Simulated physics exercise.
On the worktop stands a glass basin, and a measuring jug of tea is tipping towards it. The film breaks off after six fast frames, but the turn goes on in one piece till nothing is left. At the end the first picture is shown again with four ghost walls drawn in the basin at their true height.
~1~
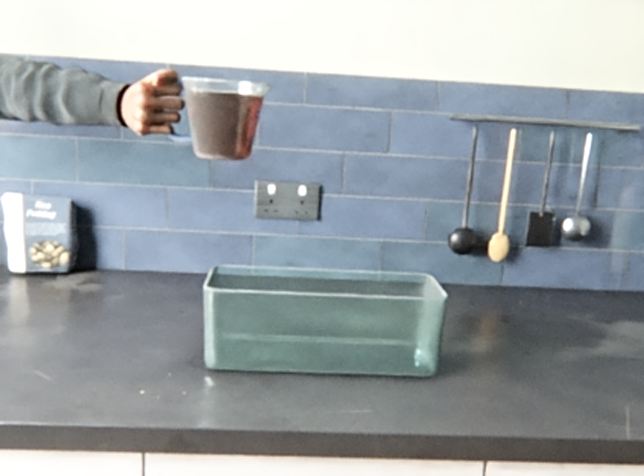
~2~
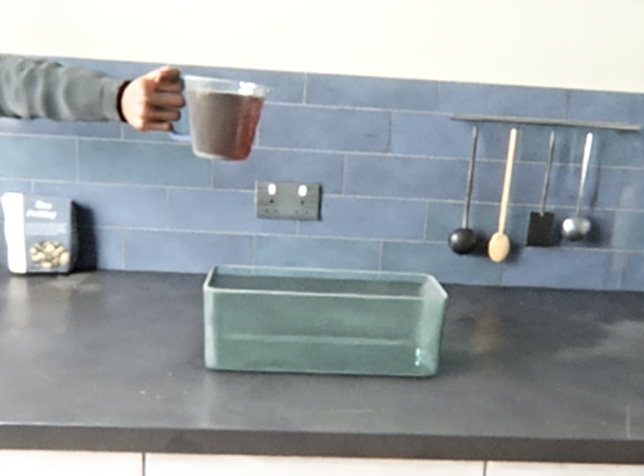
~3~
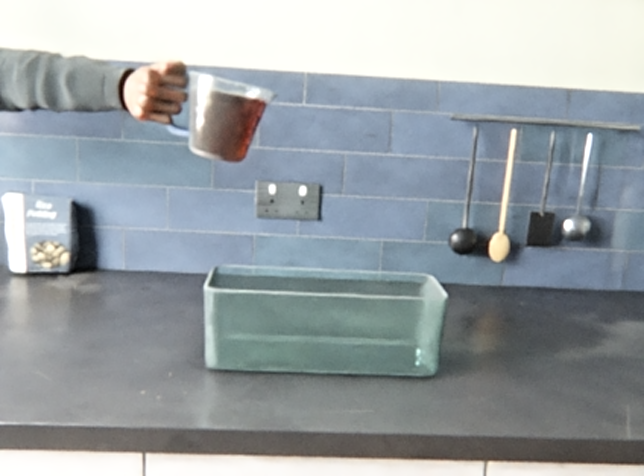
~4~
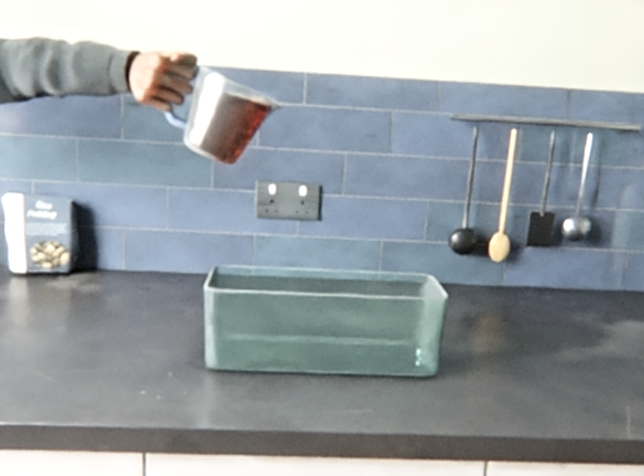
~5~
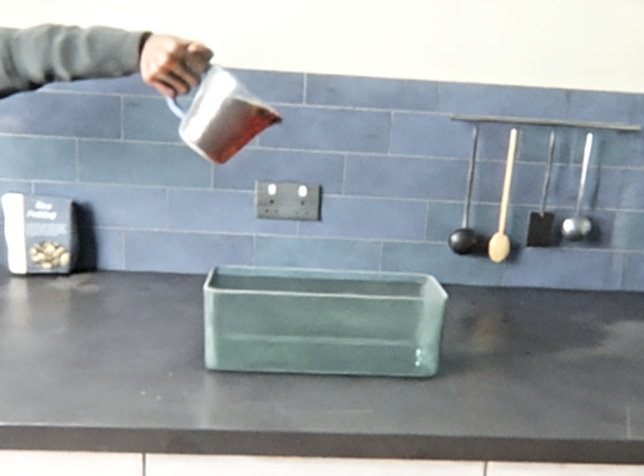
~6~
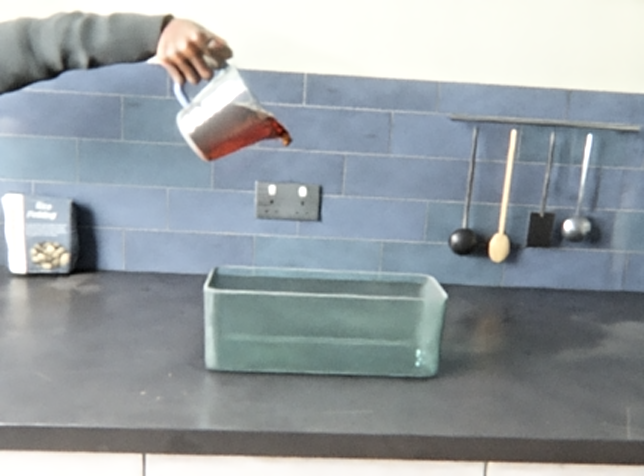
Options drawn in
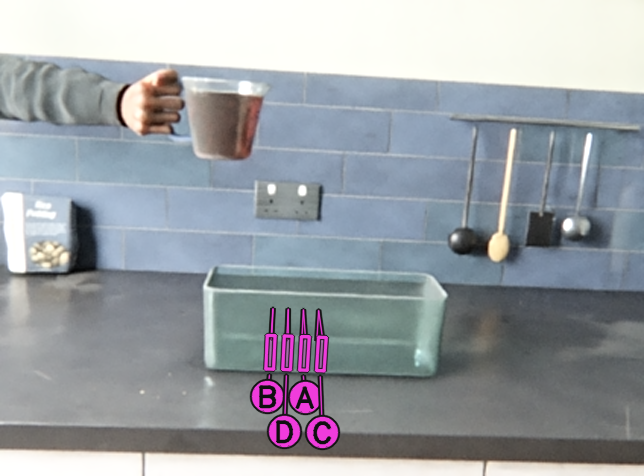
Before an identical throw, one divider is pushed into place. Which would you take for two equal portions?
A works best here.
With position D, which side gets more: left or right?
More ends on the right.
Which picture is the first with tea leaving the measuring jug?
In picture 5.
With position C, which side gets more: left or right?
More ends on the left.
On the marked copy, A at (303, 375); B at (269, 374); C at (320, 376); D at (286, 375).
With A, about 49 % ends left of the wall and 40 % right of it; 11 % is lost outside.
With B, about 5 % ends left of the wall and 89 % right of it; 5 % is lost outside.
With C, about 69 % ends left of the wall and 24 % right of it; 7 % is lost outside.
With D, about 27 % ends left of the wall and 68 % right of it; 5 % is lost outside.
